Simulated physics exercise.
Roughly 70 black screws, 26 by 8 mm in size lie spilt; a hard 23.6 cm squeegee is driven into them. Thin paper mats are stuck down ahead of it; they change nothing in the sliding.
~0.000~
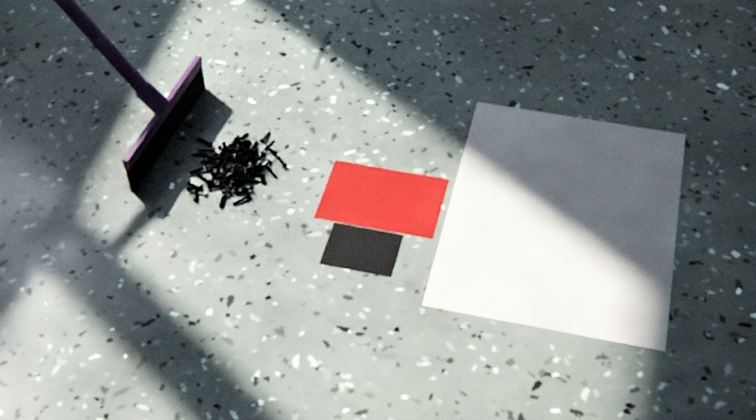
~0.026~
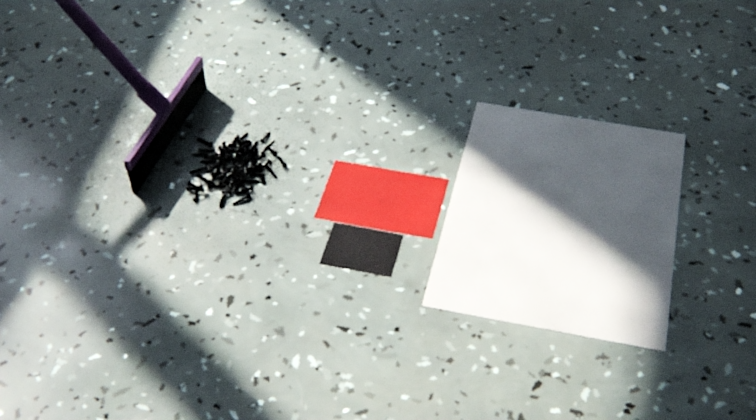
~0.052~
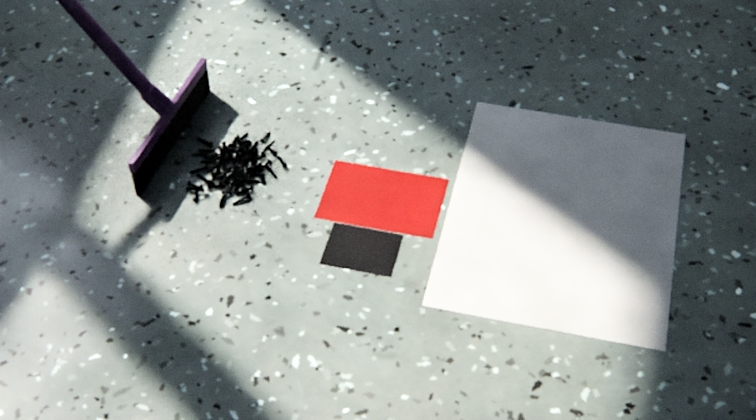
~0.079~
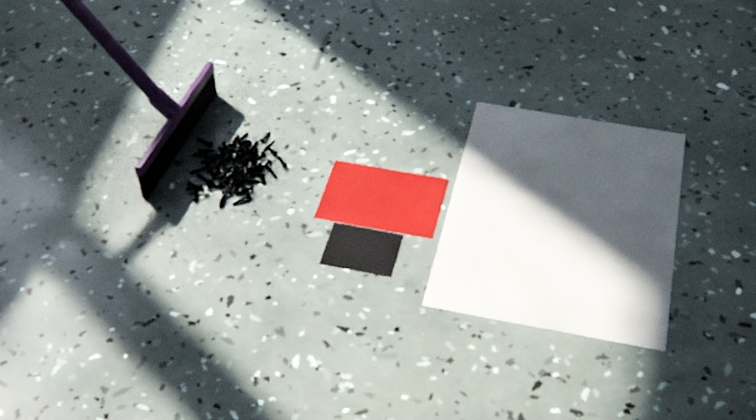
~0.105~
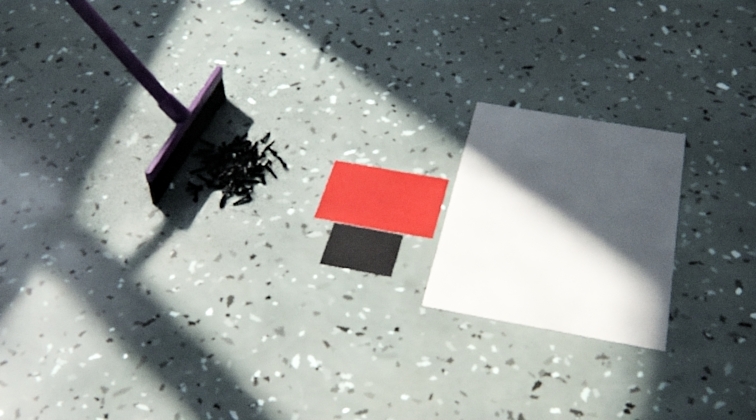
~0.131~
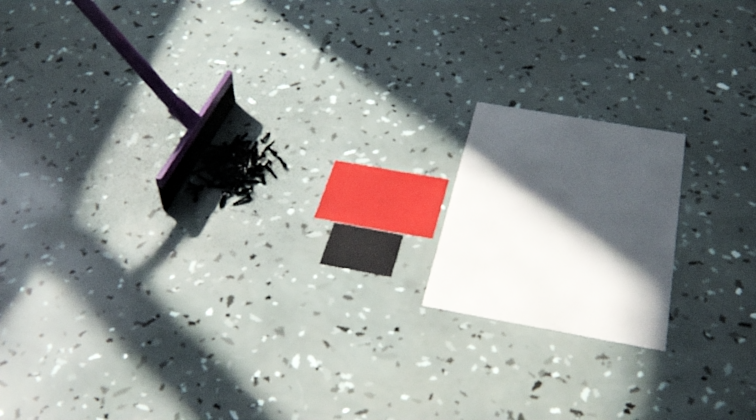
A purple squeegee on a speckled floor slid a short way right and slightly towards the viewer, reaching a pile of small black pieces and nudging its near edge, while the red, black and white mats stayed still.
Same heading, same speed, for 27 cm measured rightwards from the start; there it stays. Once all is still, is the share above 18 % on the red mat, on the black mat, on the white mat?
Red mat: Yes, black mat: Yes, white mat: No.
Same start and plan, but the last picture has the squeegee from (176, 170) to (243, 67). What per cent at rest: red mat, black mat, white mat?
Red mat 65, black mat 0, white mat 5.
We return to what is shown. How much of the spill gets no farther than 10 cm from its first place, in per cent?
About 0 per cent.
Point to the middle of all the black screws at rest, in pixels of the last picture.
Around (368, 224).
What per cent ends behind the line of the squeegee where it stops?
Roughly 5 per cent.
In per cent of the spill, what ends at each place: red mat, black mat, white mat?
Red mat 45, black mat 40, white mat 0.
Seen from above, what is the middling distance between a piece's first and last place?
Some 24 cm.
After 0.32 s, squeegee 20 cm from its start, spill 14 cm wide; off the mats 100 %.
Then, at 0.52 s, squeegee 29 cm from its start, spill 20 cm wide; black mat 35 %, red mat 55 %, off the mats 10 %.
After 0.68 s, squeegee 29 cm from its start, spill 21 cm wide; black mat 40 %, red mat 45 %, off the mats 15 %.
In the end, at 1.5 s, black mat 40 %, red mat 45 %, white mat 0 %, off the mats 15 %.
